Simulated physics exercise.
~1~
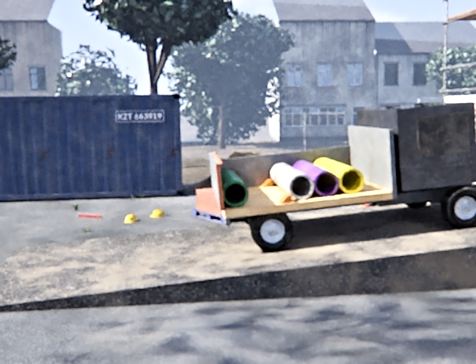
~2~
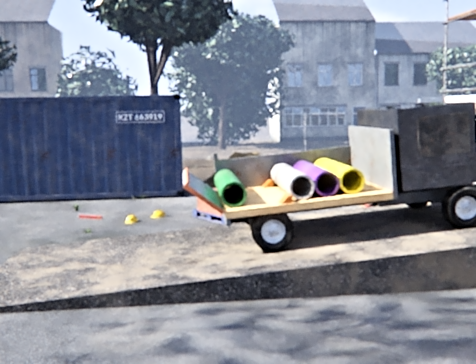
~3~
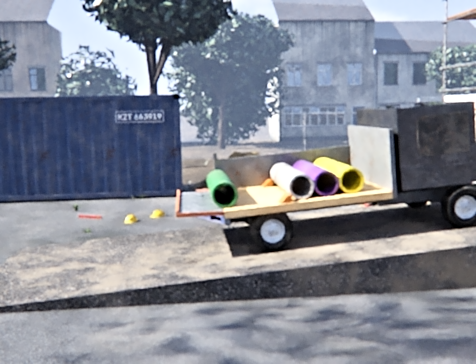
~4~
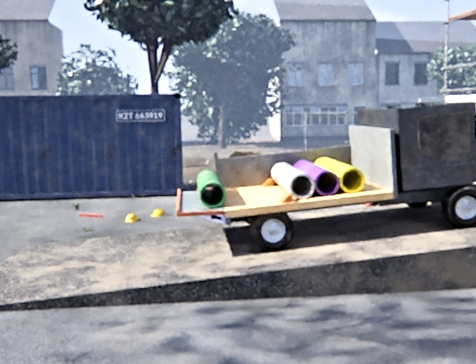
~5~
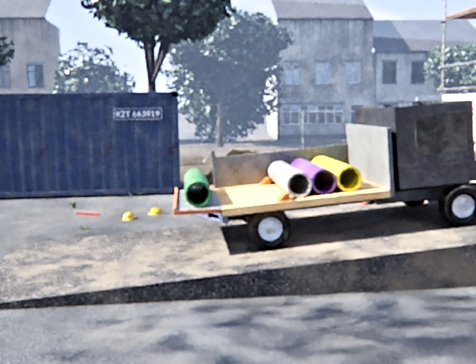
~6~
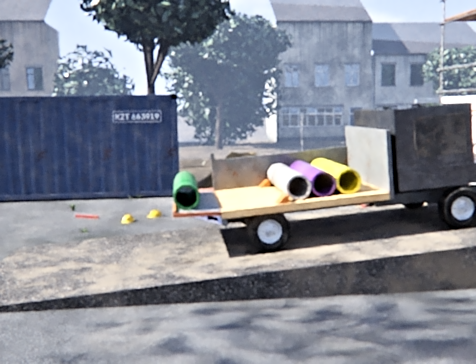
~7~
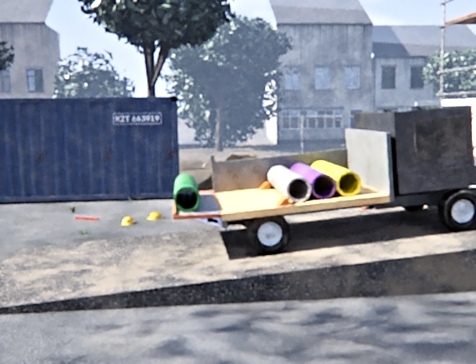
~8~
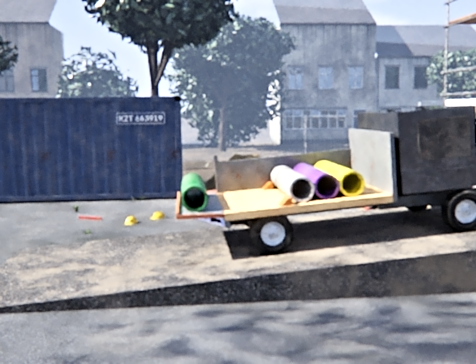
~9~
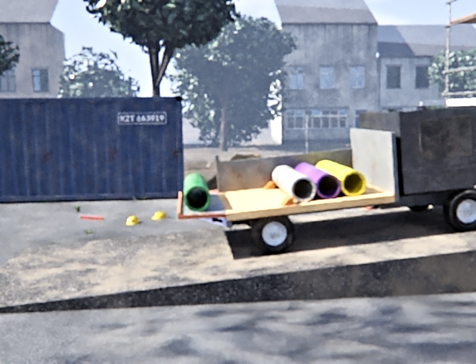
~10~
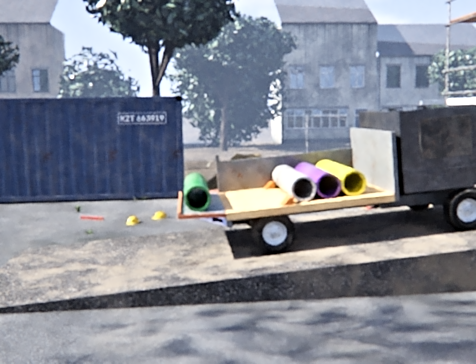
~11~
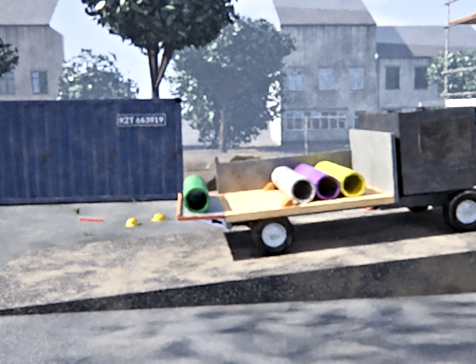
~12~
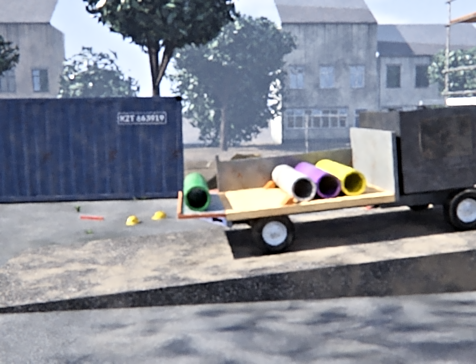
Green pipe rolling left onto a truck's lowered tailgate, stopping at its edge as white, purple and yellow pipes stay put.
